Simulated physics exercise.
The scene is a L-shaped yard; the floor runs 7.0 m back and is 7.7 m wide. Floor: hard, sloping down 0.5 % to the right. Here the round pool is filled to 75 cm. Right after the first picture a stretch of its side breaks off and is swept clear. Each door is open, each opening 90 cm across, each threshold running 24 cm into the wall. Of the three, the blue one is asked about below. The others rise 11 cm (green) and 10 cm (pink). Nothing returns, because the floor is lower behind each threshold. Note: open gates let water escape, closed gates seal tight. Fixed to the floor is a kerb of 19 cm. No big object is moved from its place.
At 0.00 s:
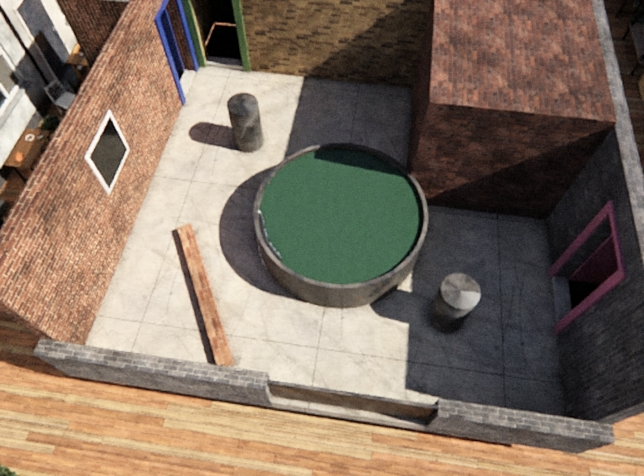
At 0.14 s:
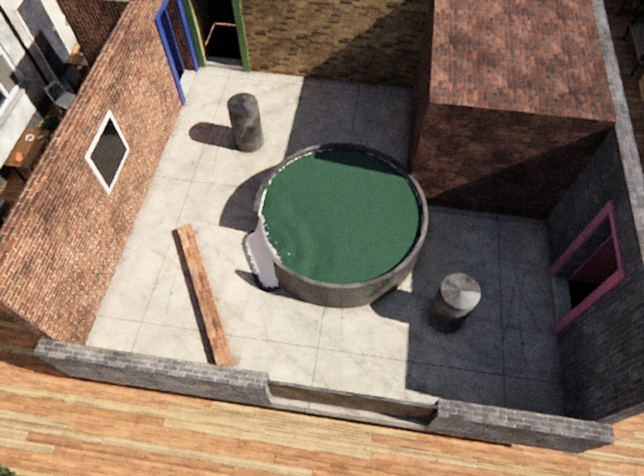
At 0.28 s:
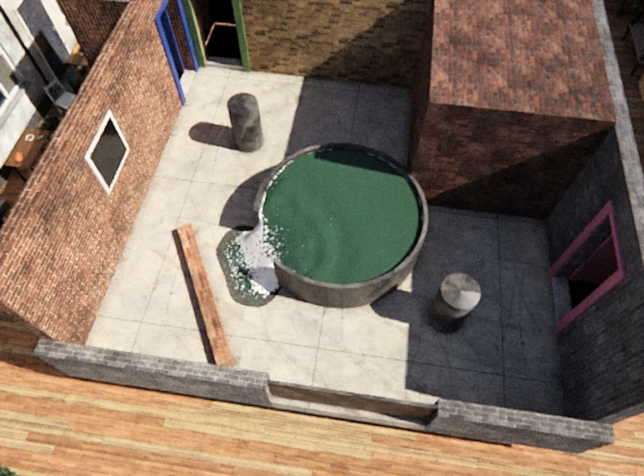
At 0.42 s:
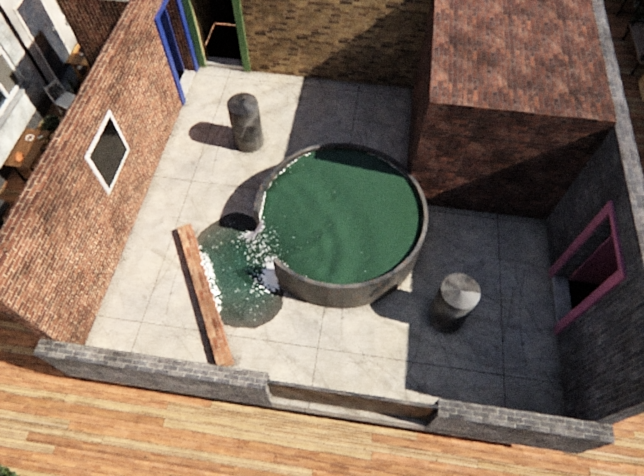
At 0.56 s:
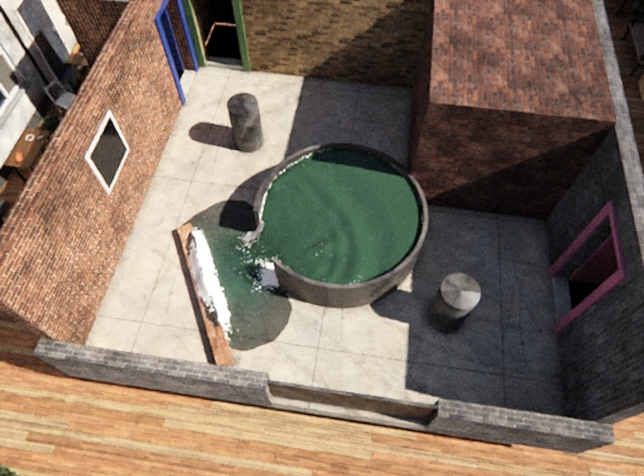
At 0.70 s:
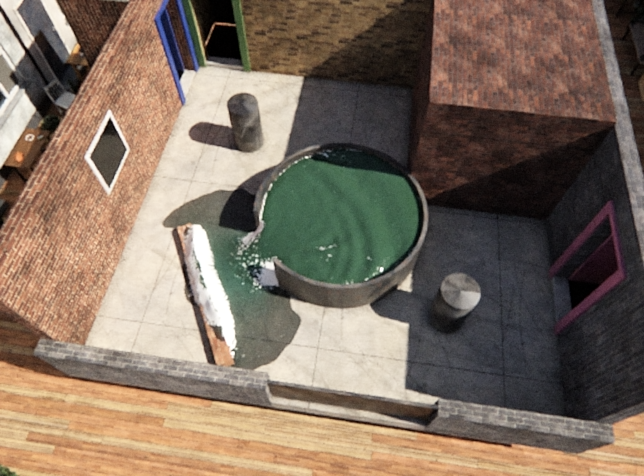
In a walled yard, green water bursts from a round pool's left side and hits a beam.
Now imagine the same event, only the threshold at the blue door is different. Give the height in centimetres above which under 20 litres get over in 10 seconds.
12.5 cm.
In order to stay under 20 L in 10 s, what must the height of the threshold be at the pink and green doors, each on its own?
Close to 6.5 cm (pink) and close to 17 cm (green).
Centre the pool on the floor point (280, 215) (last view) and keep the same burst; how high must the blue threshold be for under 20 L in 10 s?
Some 10.5 cm.
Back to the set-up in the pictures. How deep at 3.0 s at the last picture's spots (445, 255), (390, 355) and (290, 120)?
Approx. 0 / 4 / 0 cm.
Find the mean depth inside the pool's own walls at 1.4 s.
Average depth: Approx. 59 cm.
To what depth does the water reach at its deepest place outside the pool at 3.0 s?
38 cm.
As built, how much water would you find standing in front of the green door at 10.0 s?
It comes to about 13.5 centimetres deep.
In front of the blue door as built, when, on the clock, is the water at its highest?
Approximately 8.0 s.
After 1.4 s water covers 25 % of the floor, deepest (50 cm) near (212, 291); it has not reached the blue door.
After 3.0 s water covers 55 % of the floor, deepest (38 cm) near (212, 291); 5 cm at the blue door, 0 litres in over its 5 cm threshold.
After 10.0 s water covers 95 % of the floor, deepest (18 cm) near (212, 291); 13 cm at the blue door, 143 litres in over its 5 cm threshold.
At the blue door as built, the water arrived by 2.4 s and peaked near 15 cm at 8.2 s.
With a threshold of 10 cm, 53 litres would have come in within the 10 s; with 14 cm, 9 litres. So under 20 litres takes about 12.5 cm.
